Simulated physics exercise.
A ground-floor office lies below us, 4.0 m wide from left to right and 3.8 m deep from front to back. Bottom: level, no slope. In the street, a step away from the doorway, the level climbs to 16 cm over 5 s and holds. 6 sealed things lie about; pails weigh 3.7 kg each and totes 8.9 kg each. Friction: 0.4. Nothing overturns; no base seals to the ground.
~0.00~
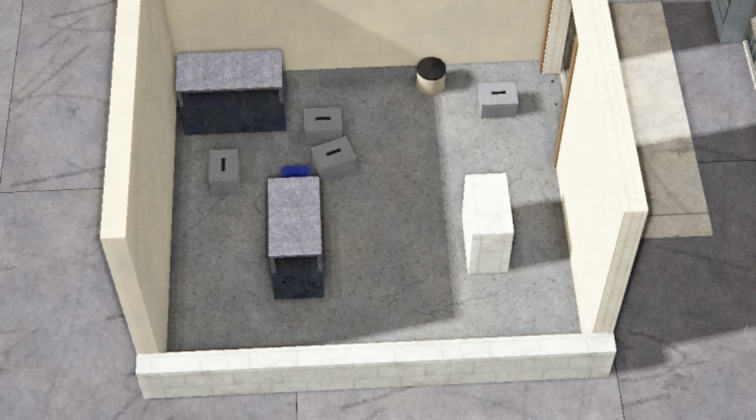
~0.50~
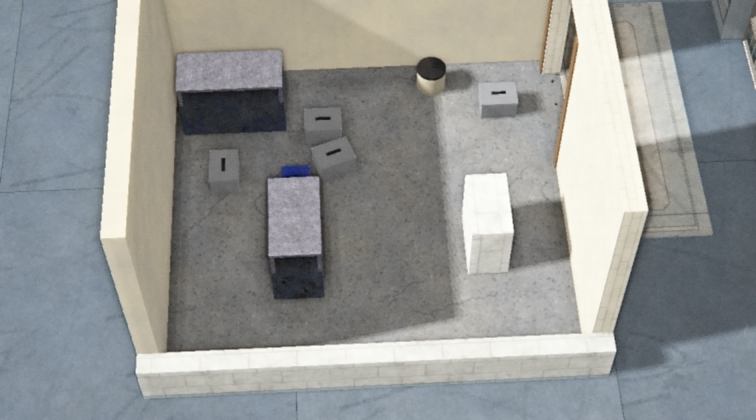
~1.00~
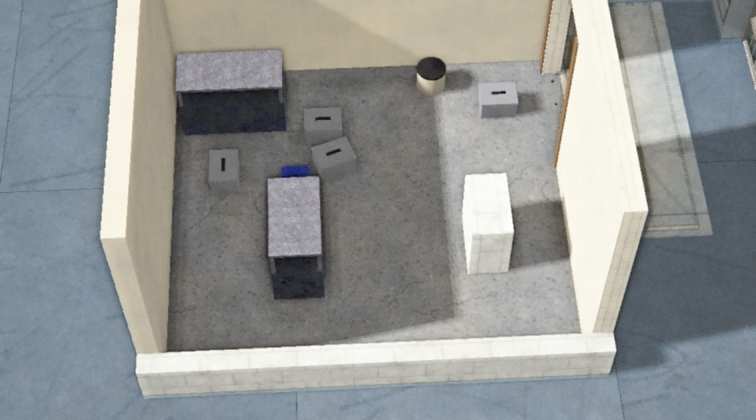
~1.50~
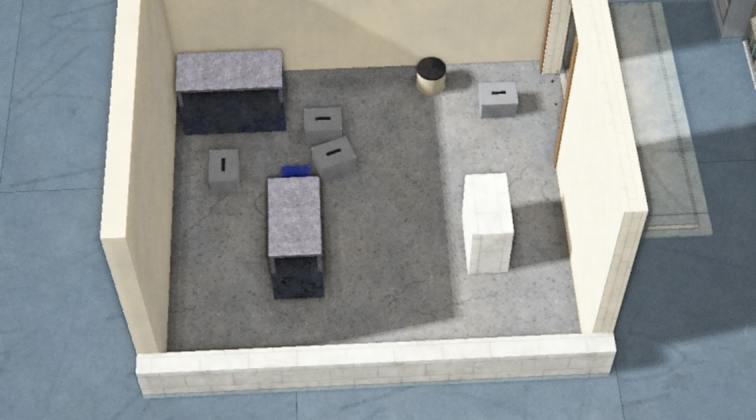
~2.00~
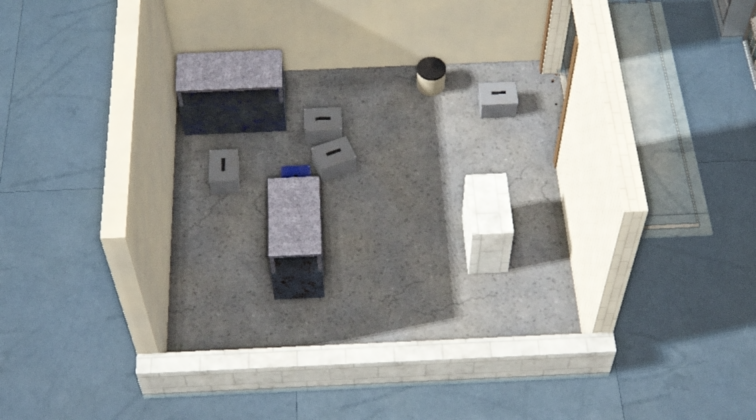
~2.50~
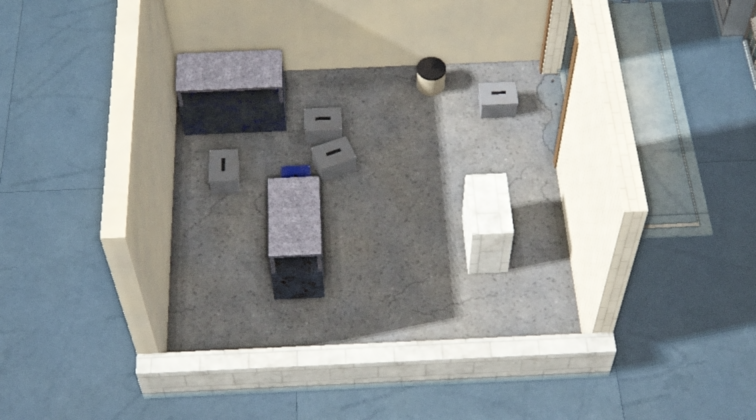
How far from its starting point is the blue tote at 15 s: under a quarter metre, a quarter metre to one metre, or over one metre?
The blue tote is over one metre away.
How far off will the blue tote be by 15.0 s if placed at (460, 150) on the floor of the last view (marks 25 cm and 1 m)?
By then it winds up well off.
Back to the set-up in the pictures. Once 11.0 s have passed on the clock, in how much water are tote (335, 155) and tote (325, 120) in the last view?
Depth approx. 5 cm / 8 cm.
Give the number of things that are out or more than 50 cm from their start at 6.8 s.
The number by then is 2.
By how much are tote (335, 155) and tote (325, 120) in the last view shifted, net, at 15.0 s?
Respectively 100 and 250 cm.
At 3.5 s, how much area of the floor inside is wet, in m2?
My estimate is roughly 1.0 m2.
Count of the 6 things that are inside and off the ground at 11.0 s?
The count is 3.
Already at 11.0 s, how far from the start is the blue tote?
Shift by then: About 60 cm.
After 3.5 s the blue tote is near (296, 182), 0.0 m from its start, aground; 0 afloat.
After 6.8 s the blue tote is near (296, 182), 0.0 m from its start, aground; 1 afloat.
After 11.0 s the blue tote is near (235, 194), 0.6 m from its start, aground; 3 afloat.
After 15.0 s the blue tote is near (314, 311), 1.6 m from its start, afloat; 6 afloat.
